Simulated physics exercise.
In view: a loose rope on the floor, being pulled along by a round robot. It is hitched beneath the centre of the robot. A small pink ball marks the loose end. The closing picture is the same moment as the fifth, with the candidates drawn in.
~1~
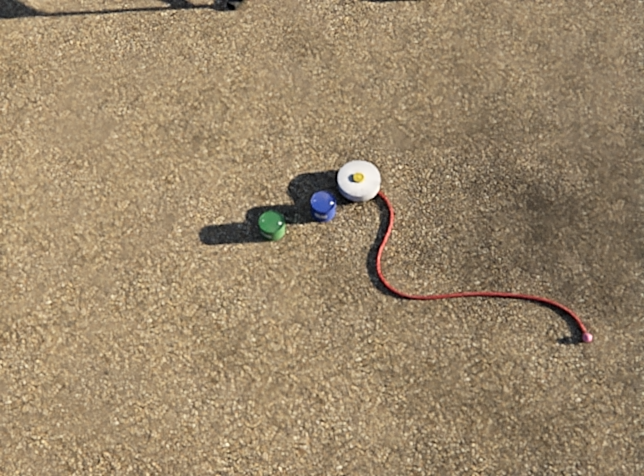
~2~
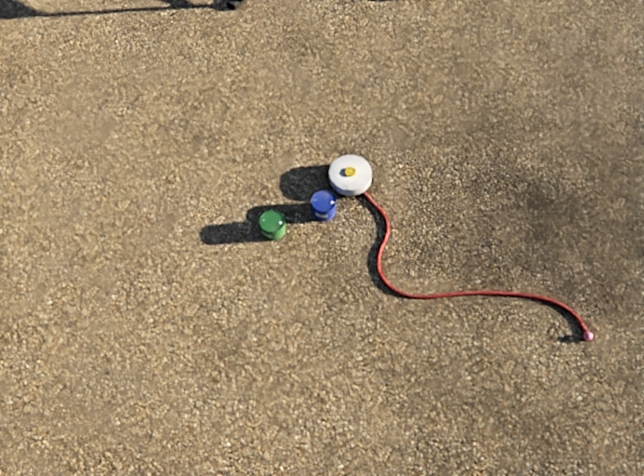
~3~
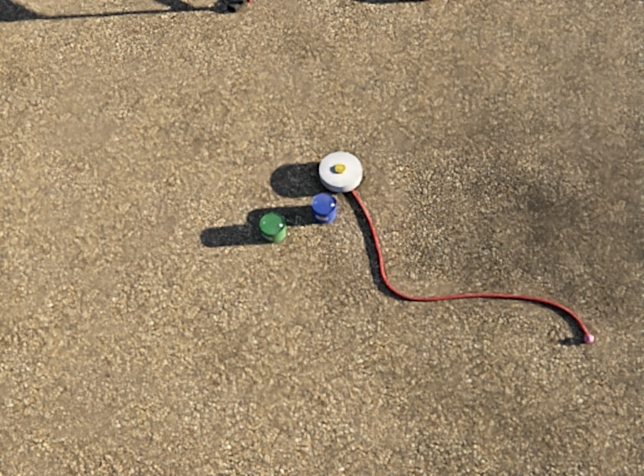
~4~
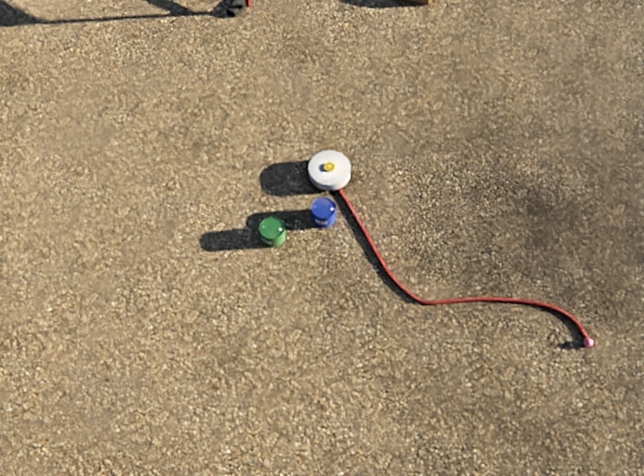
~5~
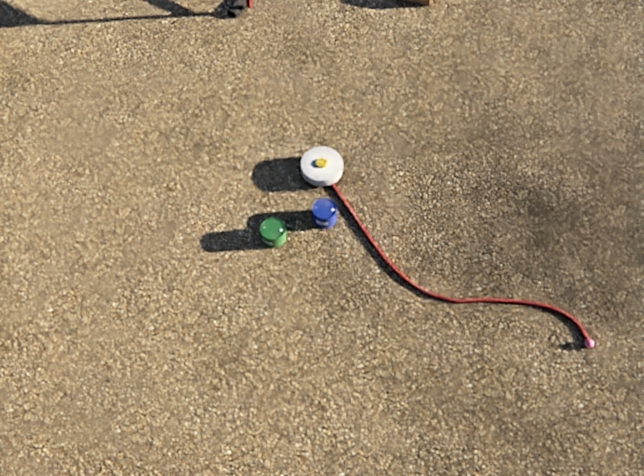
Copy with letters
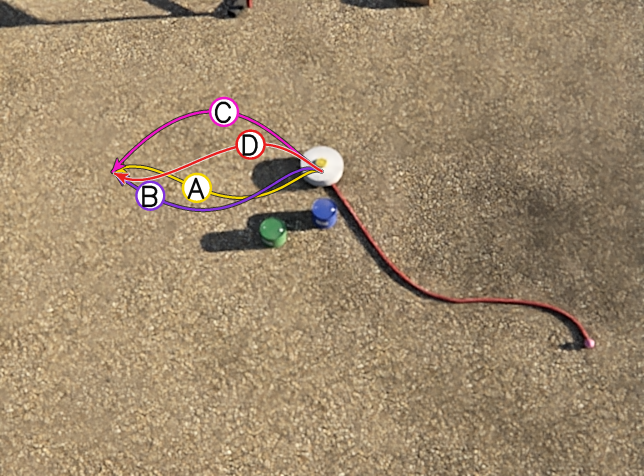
On rough brown ground, a round white robot creeps up and left, pulling a red rope.
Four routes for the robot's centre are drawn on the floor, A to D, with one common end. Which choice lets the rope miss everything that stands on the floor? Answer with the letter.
Route C.
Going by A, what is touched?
It meets the blue pot.
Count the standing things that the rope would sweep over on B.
In all, two.
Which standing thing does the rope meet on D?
It is the blue pot.
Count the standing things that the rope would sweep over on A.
In all, one.
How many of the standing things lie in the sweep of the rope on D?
One.
On the marked copy, A from (322, 171) via (216, 194) to (113, 172); B from (322, 171) via (220, 209) to (115, 173); C from (322, 171) via (219, 111) to (113, 172); D from (322, 171) via (221, 152) to (115, 174).
Following C. Soon after the start, robot (251, 116), middle of the rope (376, 210), free end (520, 301).
Later, robot (160, 123), middle of the rope (312, 174), free end (450, 257).
In the end, robot (111, 168), middle of the rope (278, 174), free end (424, 240); nothing has been touched.
As for the rest, A meets the blue pot; B meets the blue pot and green tub; D meets the blue pot.
